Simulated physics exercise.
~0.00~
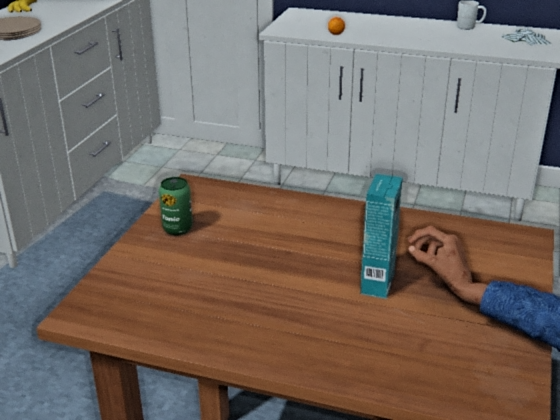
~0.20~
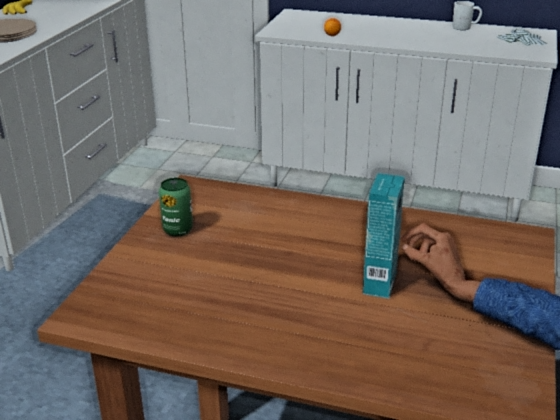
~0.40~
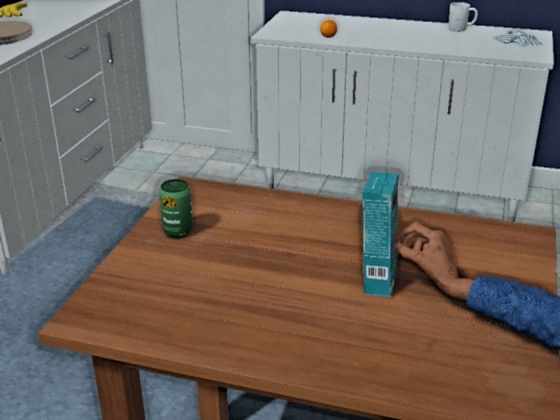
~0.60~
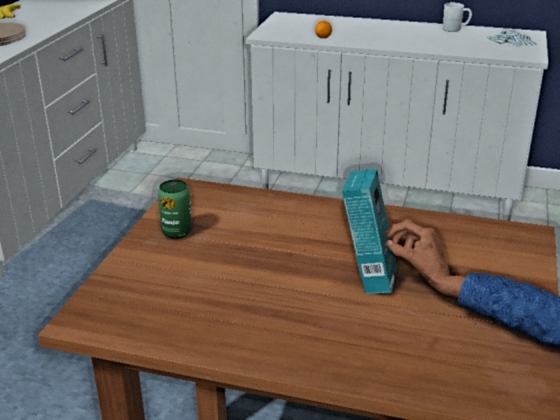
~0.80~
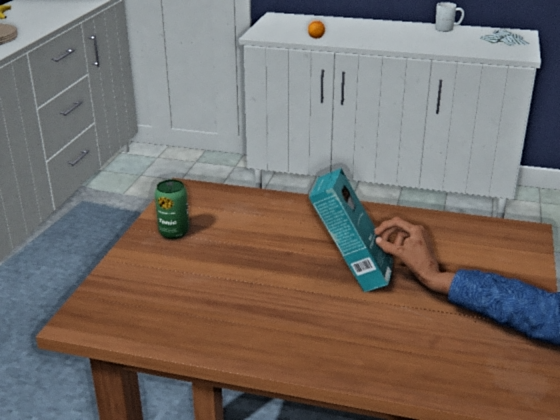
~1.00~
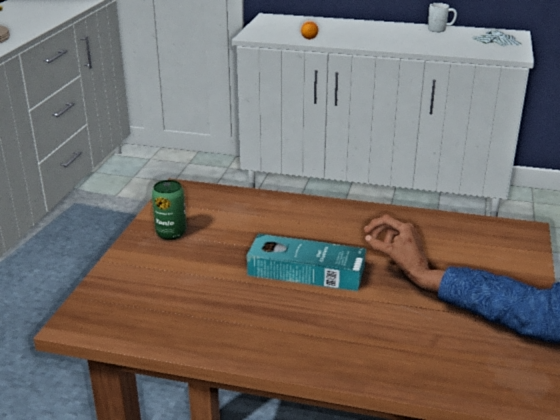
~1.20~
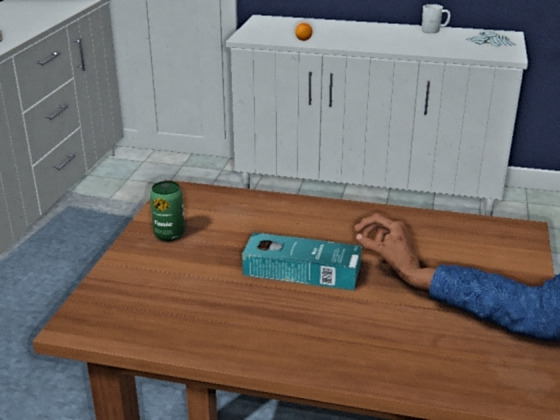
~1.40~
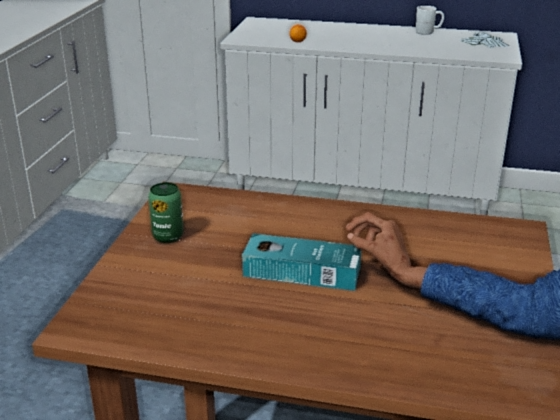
A hand in a blue sleeve pushes an upright turquoise carton leftward on a wooden table until it leans, topples to the left and lands on its side, while the green can to its left stays standing and the carton finishes lying flat beside the hand.
